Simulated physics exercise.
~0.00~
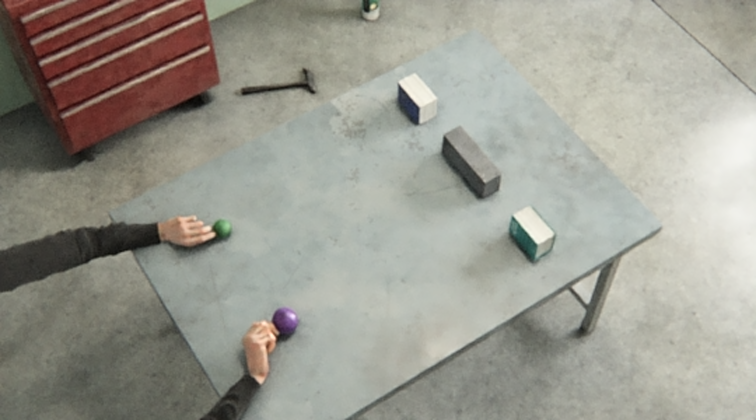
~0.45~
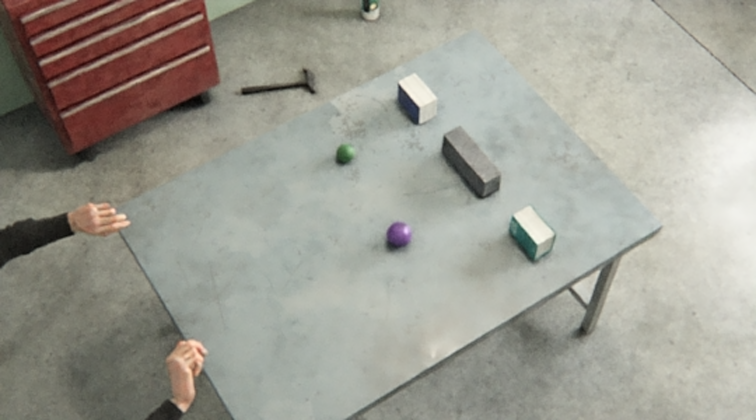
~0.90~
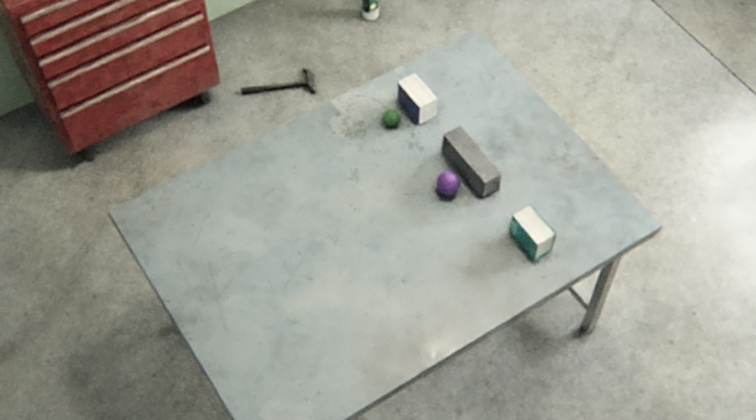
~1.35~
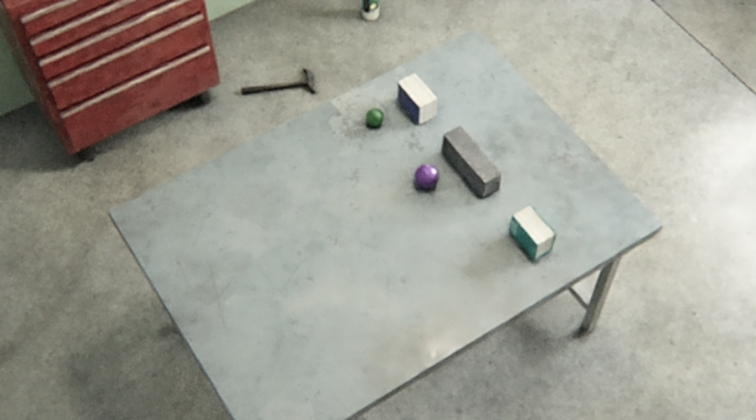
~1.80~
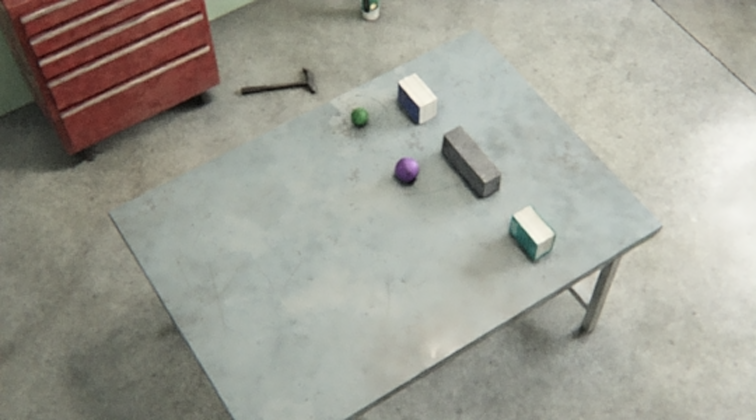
In this clip, two hands send a green ball and a purple ball across a grey table toward a spaced row of three blocks, then withdraw; both balls roll right and up, bounce off the blocks, and drift back to the left.
